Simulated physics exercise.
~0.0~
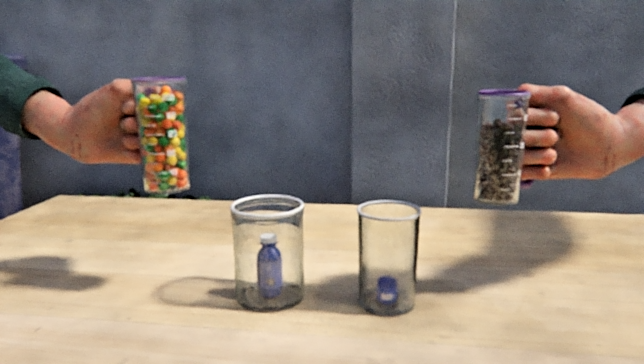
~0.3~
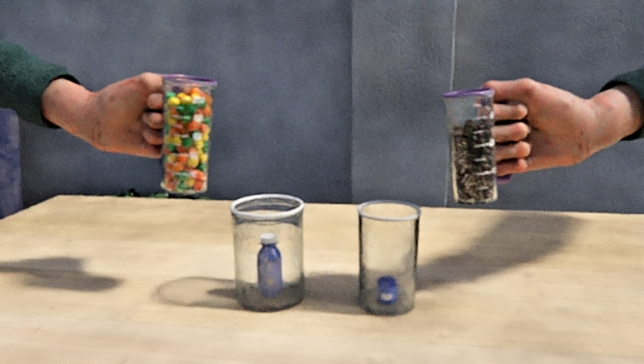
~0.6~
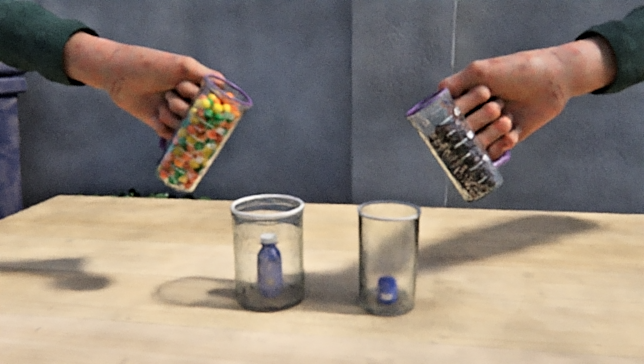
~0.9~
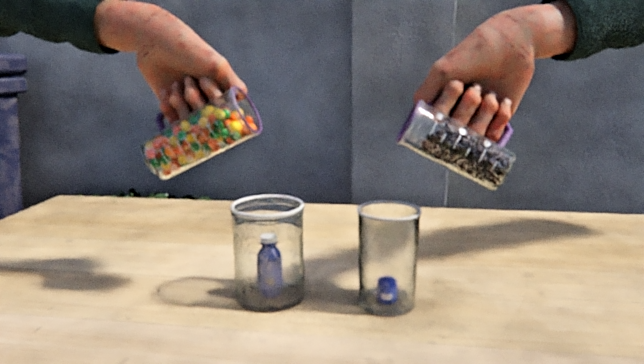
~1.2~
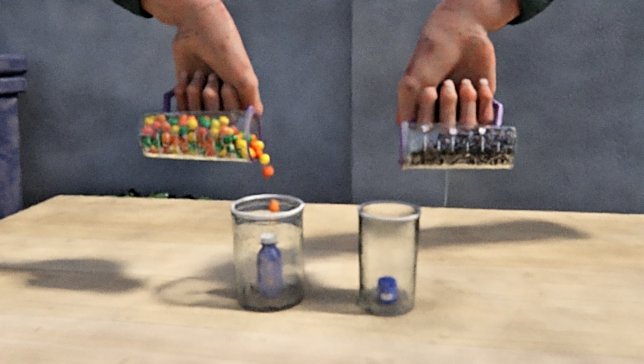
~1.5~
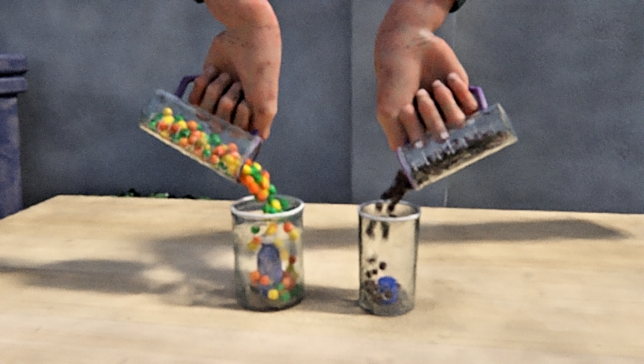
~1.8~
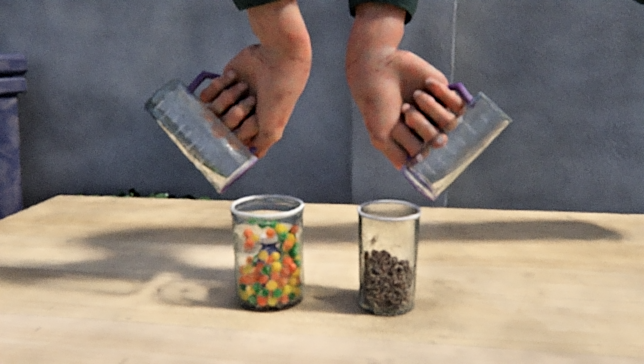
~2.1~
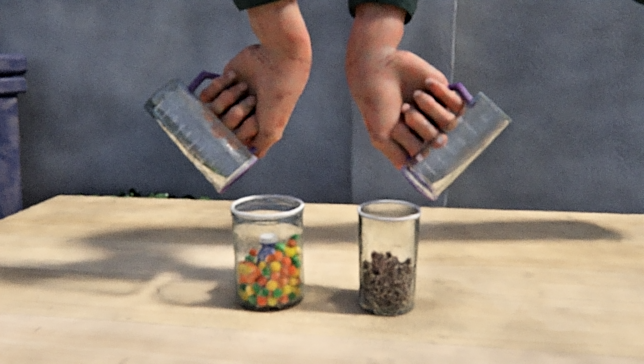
On a wooden table, two hands tipped a cup of colorful candy-like pieces into the left jar and a cup of small dark bits into the right glass, leaving the left blue bottle's top still showing and the smaller blue object on the right buried.
